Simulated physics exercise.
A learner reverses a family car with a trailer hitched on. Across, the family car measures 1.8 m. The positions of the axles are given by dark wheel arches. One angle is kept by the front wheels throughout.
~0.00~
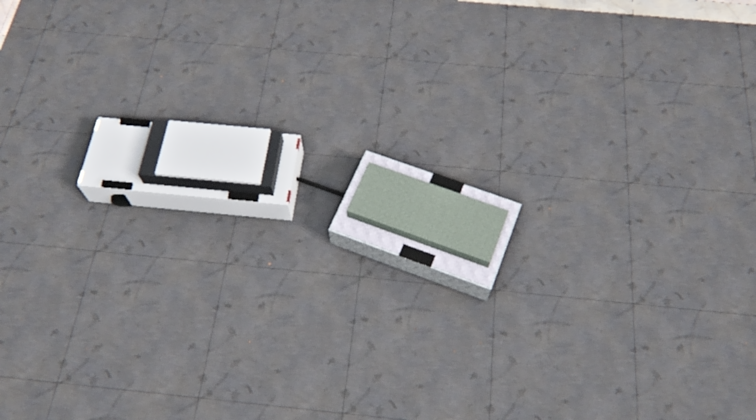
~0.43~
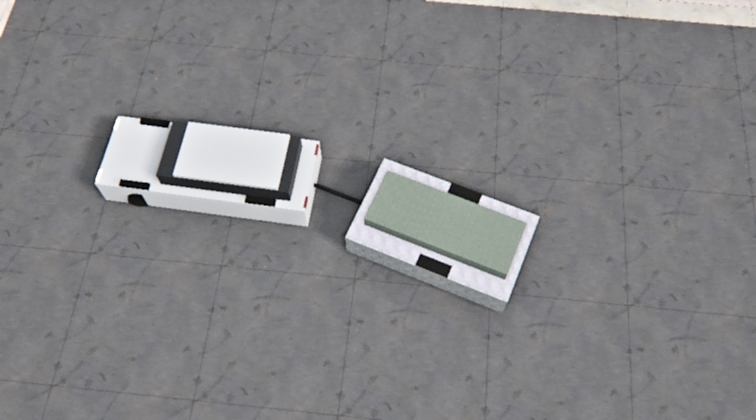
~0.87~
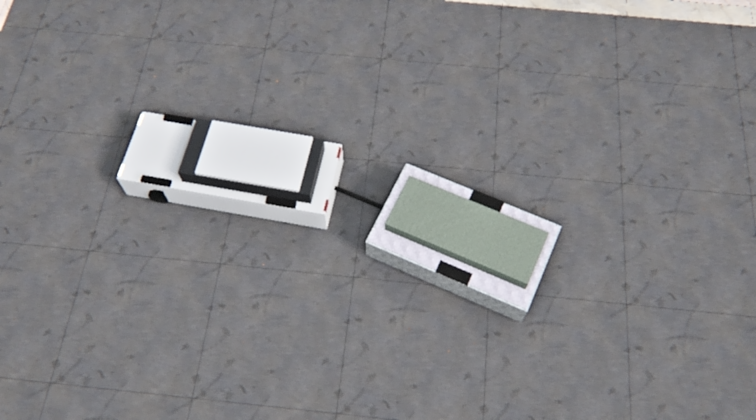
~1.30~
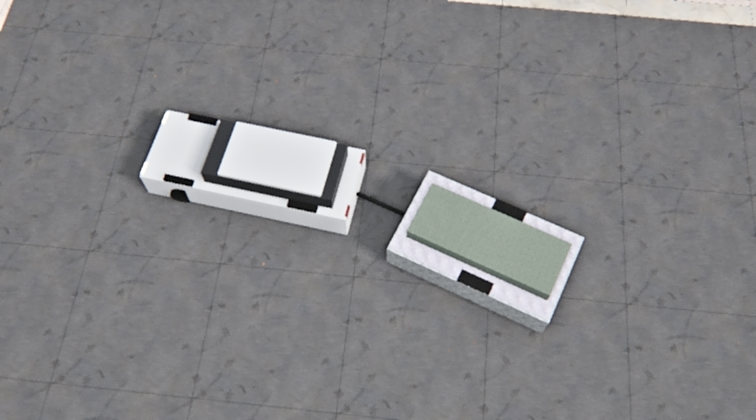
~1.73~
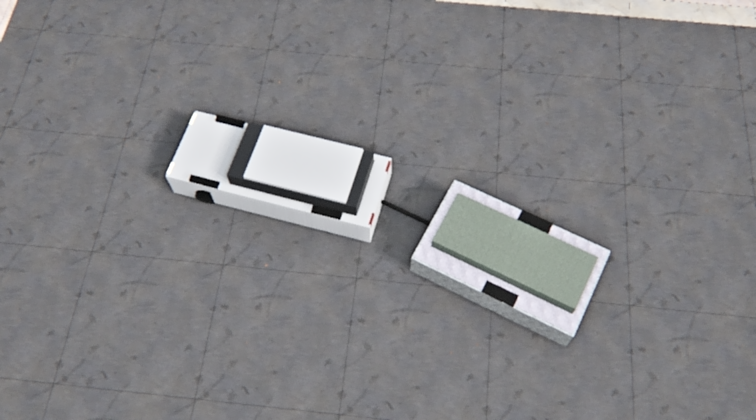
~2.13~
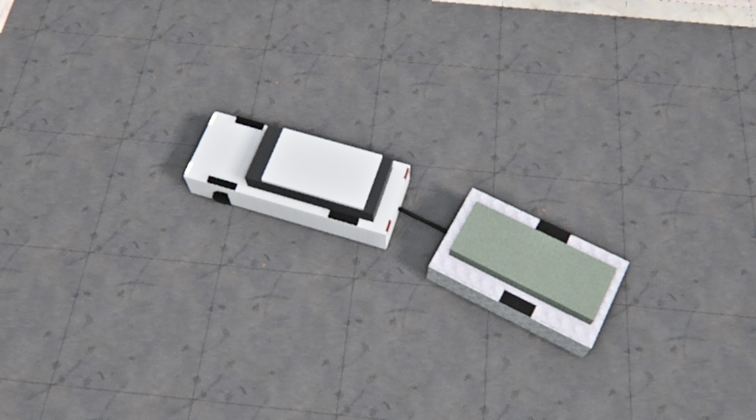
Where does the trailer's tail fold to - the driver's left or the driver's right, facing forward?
It finishes alongside the right flank.
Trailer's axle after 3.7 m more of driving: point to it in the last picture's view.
Estimated position: Close to (704, 353).
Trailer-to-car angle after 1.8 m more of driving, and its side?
Roughly 5 degrees, on the left of the car.
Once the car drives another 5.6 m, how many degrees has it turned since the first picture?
I'd put it at around 38 degrees.
By 3.7 s, the tail is 5° to the car's left, the car has turned 20° and the trailer's axle is at (617, 308) of the last picture.
By 5.2 s, the tail is 7° to the car's right, the car has turned 29° and the trailer's axle is at (704, 353) of the last picture.
By 6.8 s, the tail is 27° to the car's right, the car has turned 37° and the trailer's axle is out of the picture.
By 8.4 s, the tail is 60° to the car's right, the car has turned 46° and the trailer's axle is out of the picture; it has jack-knifed.
